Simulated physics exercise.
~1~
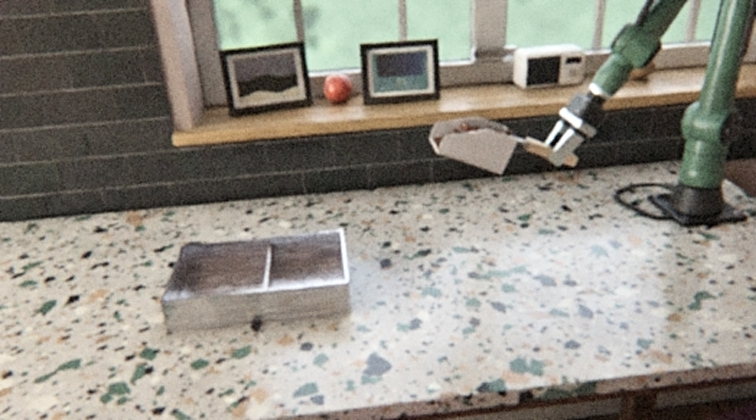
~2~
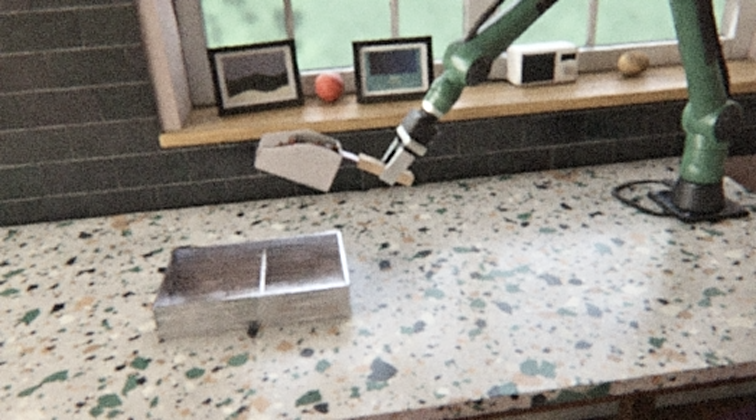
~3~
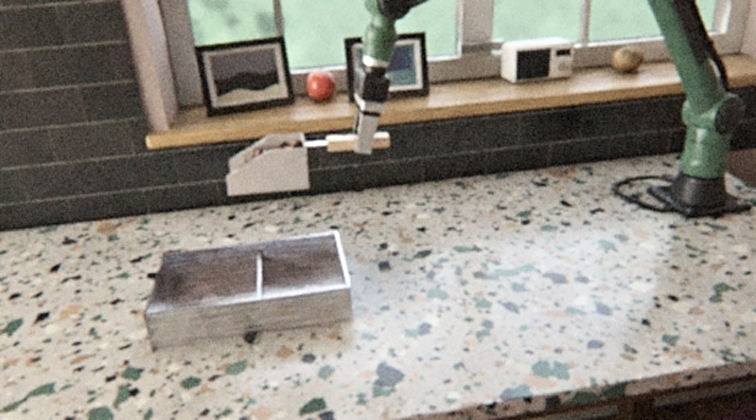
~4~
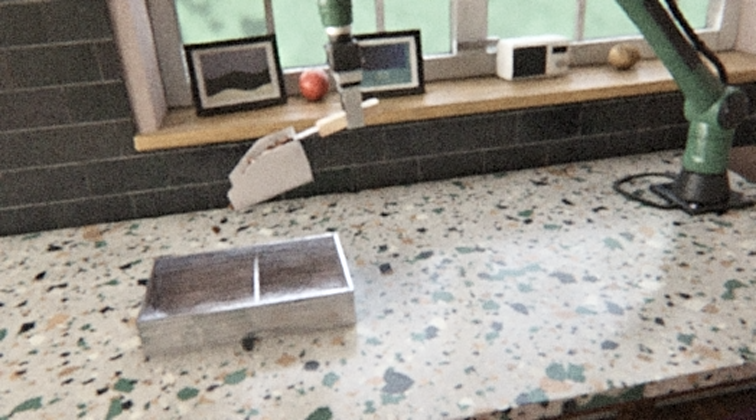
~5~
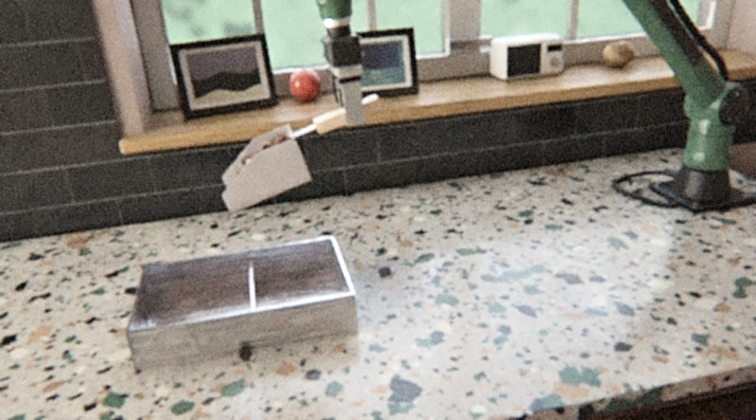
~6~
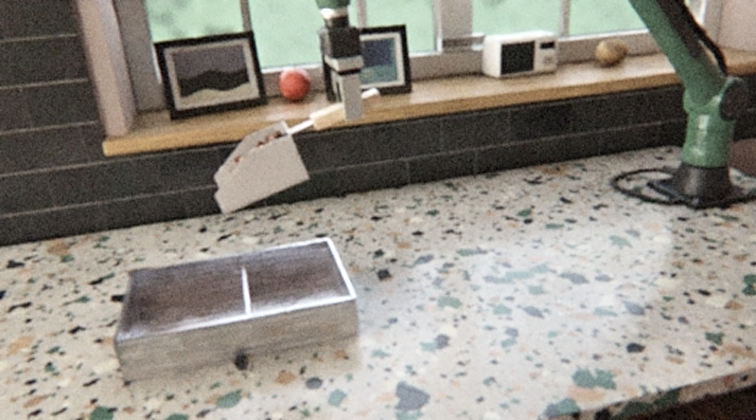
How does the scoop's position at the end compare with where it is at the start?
The scoop starts to the right of the divided tray, in front of the windowsill. By the end it is well to the left of there, held above the far side of the tray.
A green robot arm carries a pale scoop of small pellets leftward past the windowsill toward a divided grey tray on a speckled counter, levels it, then tips its front downward and holds it still above the tray's far side, with pellets still inside.
